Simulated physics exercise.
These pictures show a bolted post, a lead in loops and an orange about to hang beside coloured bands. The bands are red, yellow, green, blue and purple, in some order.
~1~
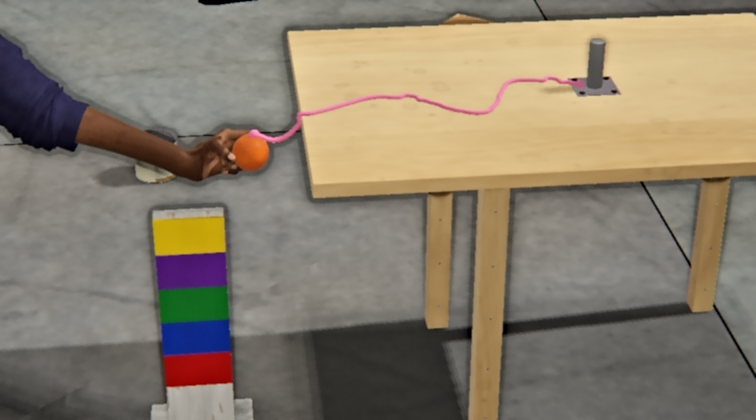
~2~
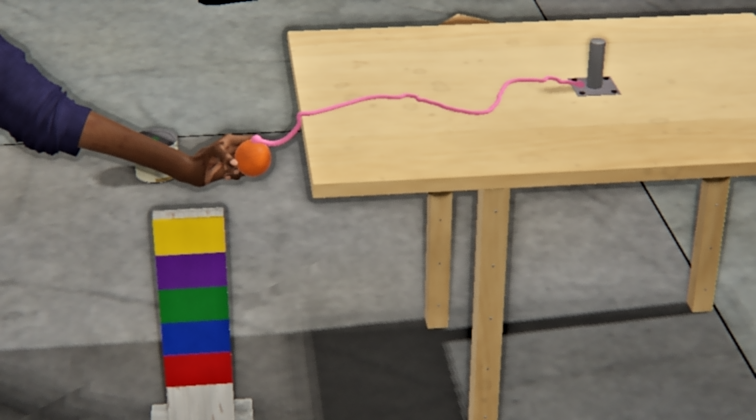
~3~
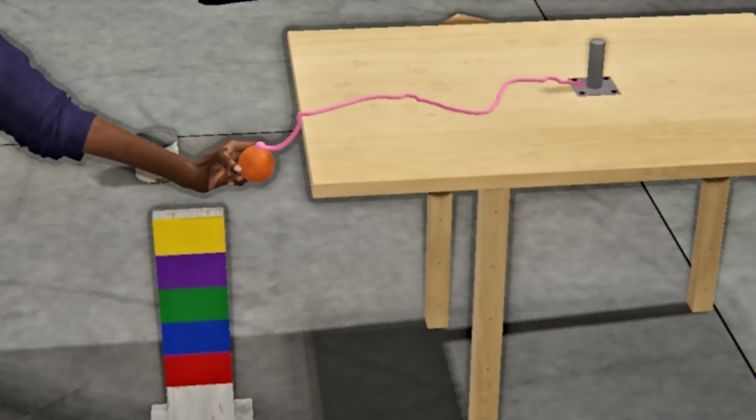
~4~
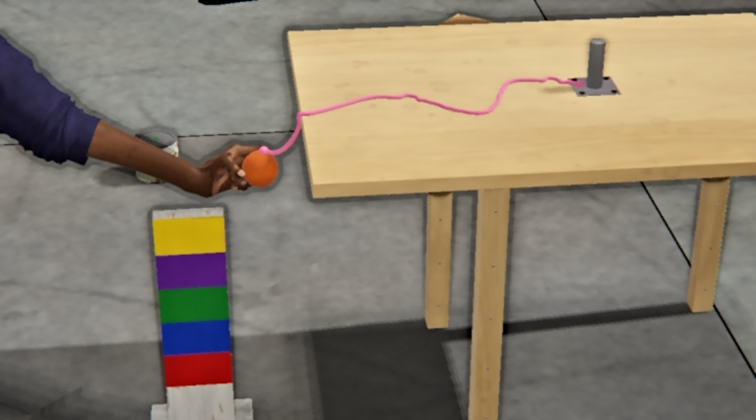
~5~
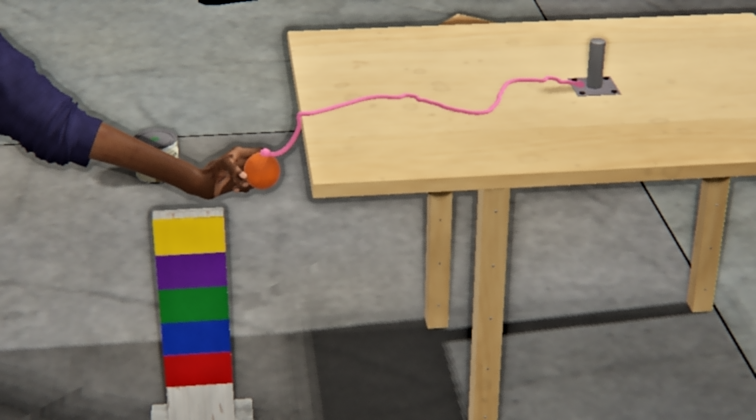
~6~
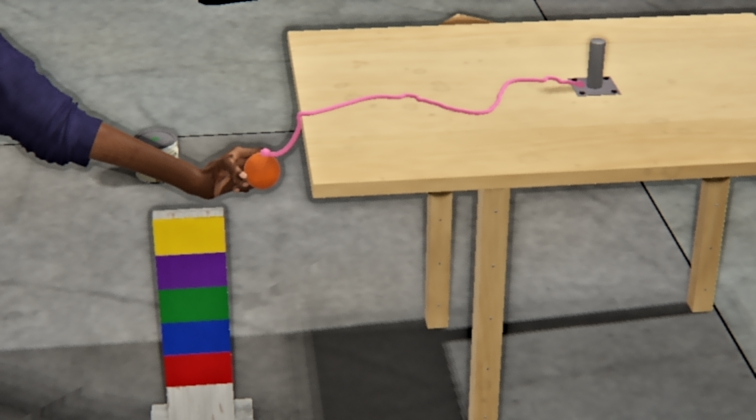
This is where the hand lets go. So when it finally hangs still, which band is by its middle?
At purple.
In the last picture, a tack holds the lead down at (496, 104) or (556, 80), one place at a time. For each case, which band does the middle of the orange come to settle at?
Note: Try 1 yellow; try 2 purple.
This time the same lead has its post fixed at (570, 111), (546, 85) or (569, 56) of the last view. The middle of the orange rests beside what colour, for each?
Readings, in order: Green - green - purple.
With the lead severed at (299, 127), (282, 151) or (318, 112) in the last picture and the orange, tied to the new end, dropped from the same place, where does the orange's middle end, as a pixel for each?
The three cuts give roughly (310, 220), (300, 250) and (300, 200) respectively.
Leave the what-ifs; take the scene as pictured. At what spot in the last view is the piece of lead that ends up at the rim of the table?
Approx. (375, 97).
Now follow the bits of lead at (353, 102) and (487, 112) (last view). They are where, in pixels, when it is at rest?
They end up around (301, 141) and around (428, 102).
Soon after, orange near (297, 250); level with purple.
Then, orange near (296, 262); level with purple.
At rest, orange near (299, 264); level with purple. Its middle rests at the purple band.
